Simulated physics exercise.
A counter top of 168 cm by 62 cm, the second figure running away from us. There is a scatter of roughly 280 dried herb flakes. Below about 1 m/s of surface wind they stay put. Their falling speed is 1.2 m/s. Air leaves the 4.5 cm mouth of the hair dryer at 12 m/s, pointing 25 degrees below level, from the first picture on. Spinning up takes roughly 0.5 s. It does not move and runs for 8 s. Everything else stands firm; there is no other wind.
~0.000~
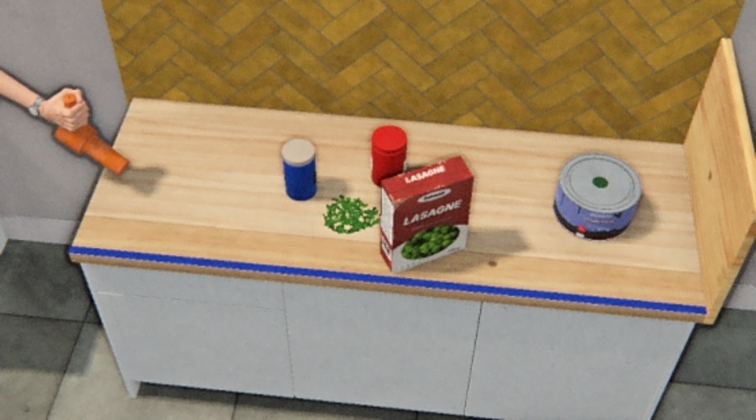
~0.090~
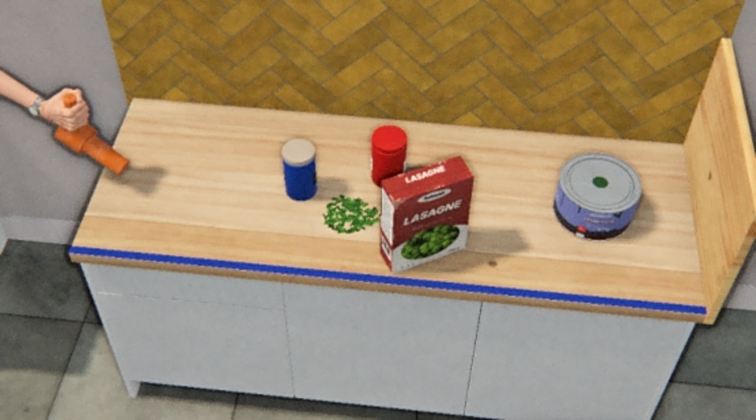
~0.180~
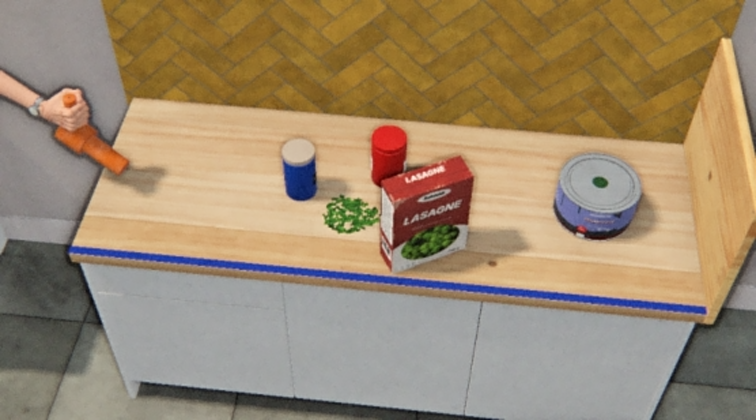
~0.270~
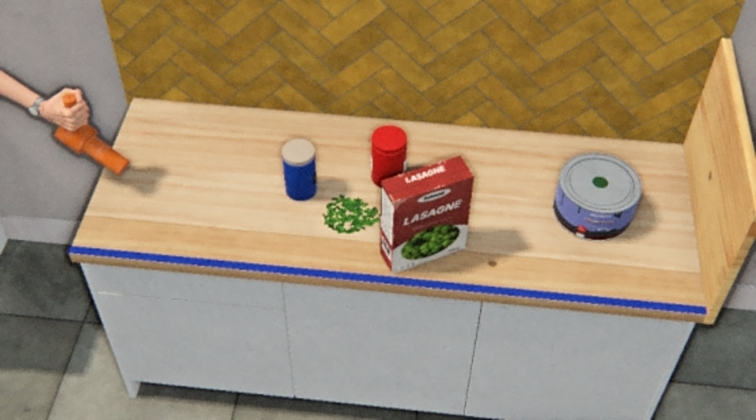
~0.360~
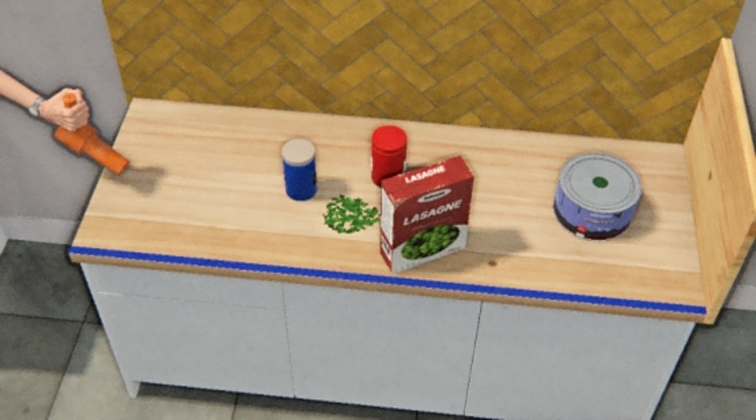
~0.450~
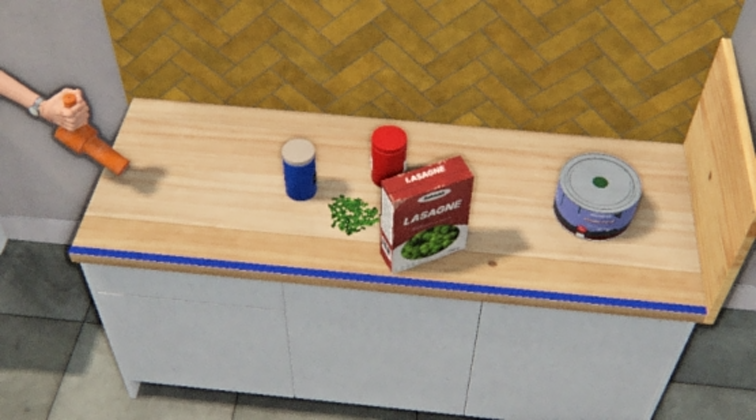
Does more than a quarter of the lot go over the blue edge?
Answer: No.
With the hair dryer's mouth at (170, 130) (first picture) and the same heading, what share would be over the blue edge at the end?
In that case some 60 per cent.
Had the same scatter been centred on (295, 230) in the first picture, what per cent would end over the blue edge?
In that case some 40 per cent.
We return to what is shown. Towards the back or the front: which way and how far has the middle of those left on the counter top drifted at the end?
Towards the back, some 5 cm.
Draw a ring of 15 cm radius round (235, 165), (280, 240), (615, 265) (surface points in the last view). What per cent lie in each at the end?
In turn about 0 %, 0 %, 25 %.
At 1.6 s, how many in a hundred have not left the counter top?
Near 100 %.
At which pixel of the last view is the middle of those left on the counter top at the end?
At about (563, 225).
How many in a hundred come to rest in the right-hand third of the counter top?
About 90 %.
After 1.6 s, 0 % are over the blue edge; the middle of those still in play is near (553, 219); 25 % have settled or left.
After 2.6 s, 0 % are over the blue edge; the middle of those still in play is near (563, 223); 30 % have settled or left.
After 4.4 s, 0 % are over the blue edge; the middle of those still in play is near (563, 224); 37 % have settled or left.
After 8.0 s, at the end, 0 % are over the blue edge; the middle of those still in play is near (563, 225).
